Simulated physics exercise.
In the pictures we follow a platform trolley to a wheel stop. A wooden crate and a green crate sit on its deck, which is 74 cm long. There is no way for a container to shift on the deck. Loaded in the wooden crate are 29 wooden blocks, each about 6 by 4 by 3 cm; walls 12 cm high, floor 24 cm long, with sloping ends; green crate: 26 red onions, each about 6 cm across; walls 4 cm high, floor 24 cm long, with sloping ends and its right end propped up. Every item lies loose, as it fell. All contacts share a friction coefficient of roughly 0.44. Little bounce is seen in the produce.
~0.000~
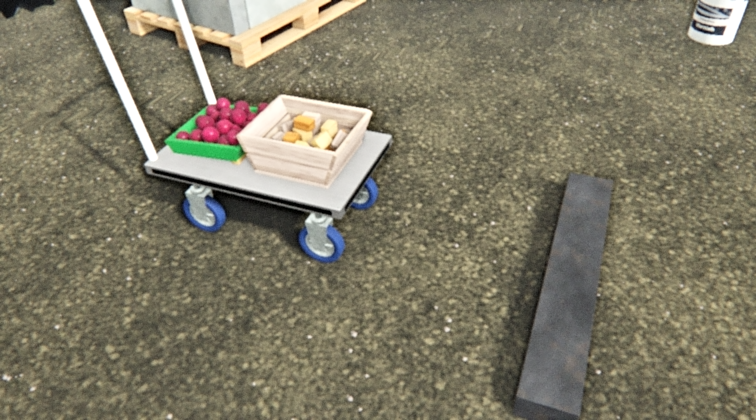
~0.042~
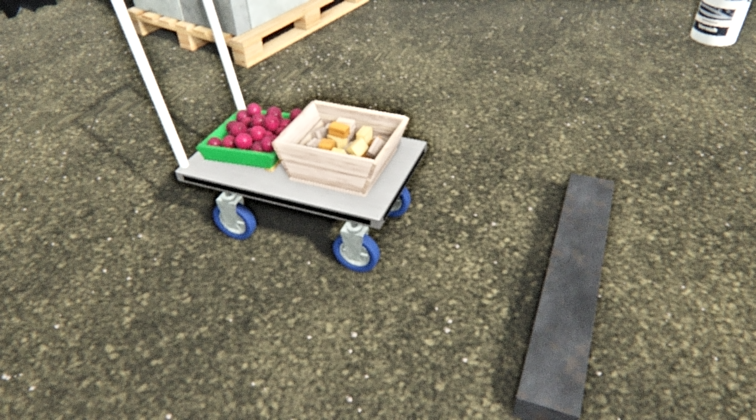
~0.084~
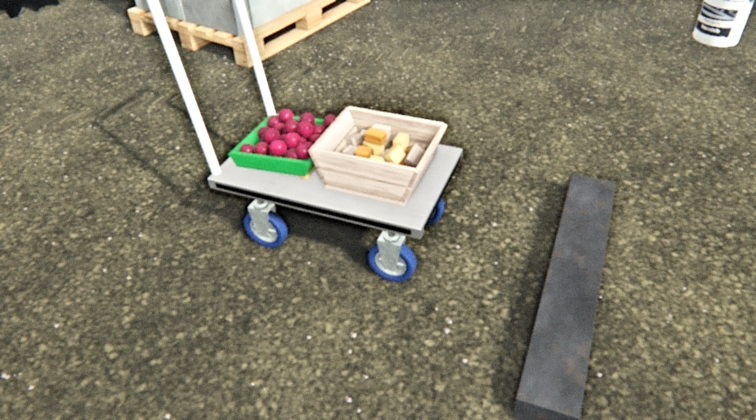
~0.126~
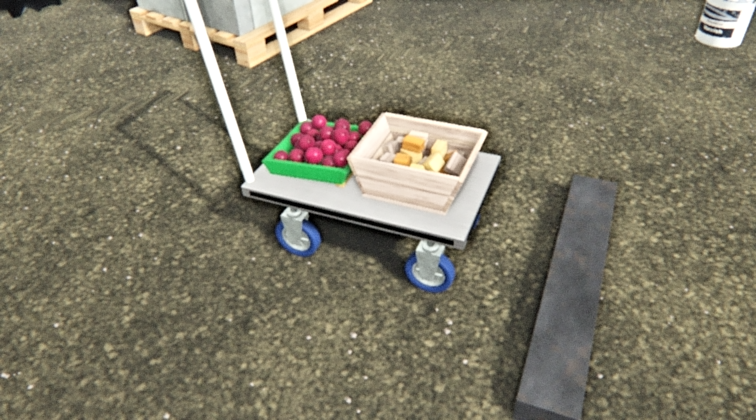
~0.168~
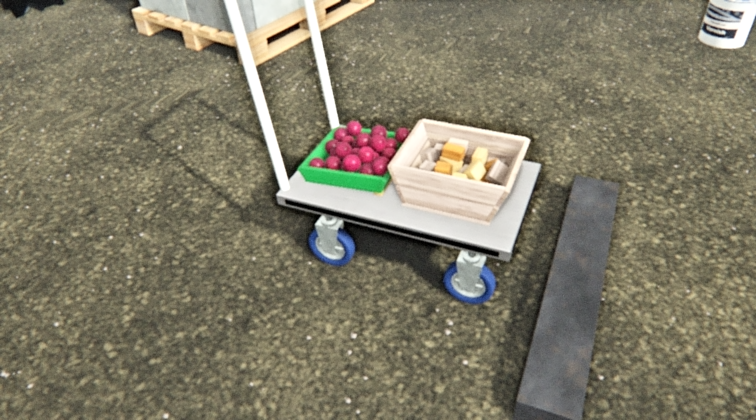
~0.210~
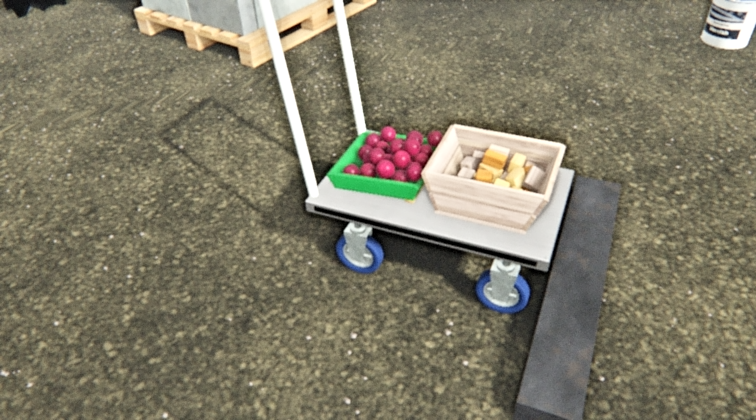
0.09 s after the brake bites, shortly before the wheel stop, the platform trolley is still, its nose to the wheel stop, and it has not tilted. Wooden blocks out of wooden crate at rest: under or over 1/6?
Under.
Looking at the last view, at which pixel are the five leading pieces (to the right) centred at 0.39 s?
Centre: Approx. (558, 178) px.
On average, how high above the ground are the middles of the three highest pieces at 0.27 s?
46 cm.
After 0.27 s, wooden crate 29 in, 0 out and green crate 26 in, 0 out.
After 0.39 s, wooden crate 28 in, 1 out and green crate 19 in, 7 out.
After 0.62 s, wooden crate 28 in, 1 out and green crate 19 in, 7 out.
When it is over (at 1.12 s), wooden crate 28 in, 1 out and green crate 19 in, 7 out. Asked share, 1 of 29, 3 per cent.
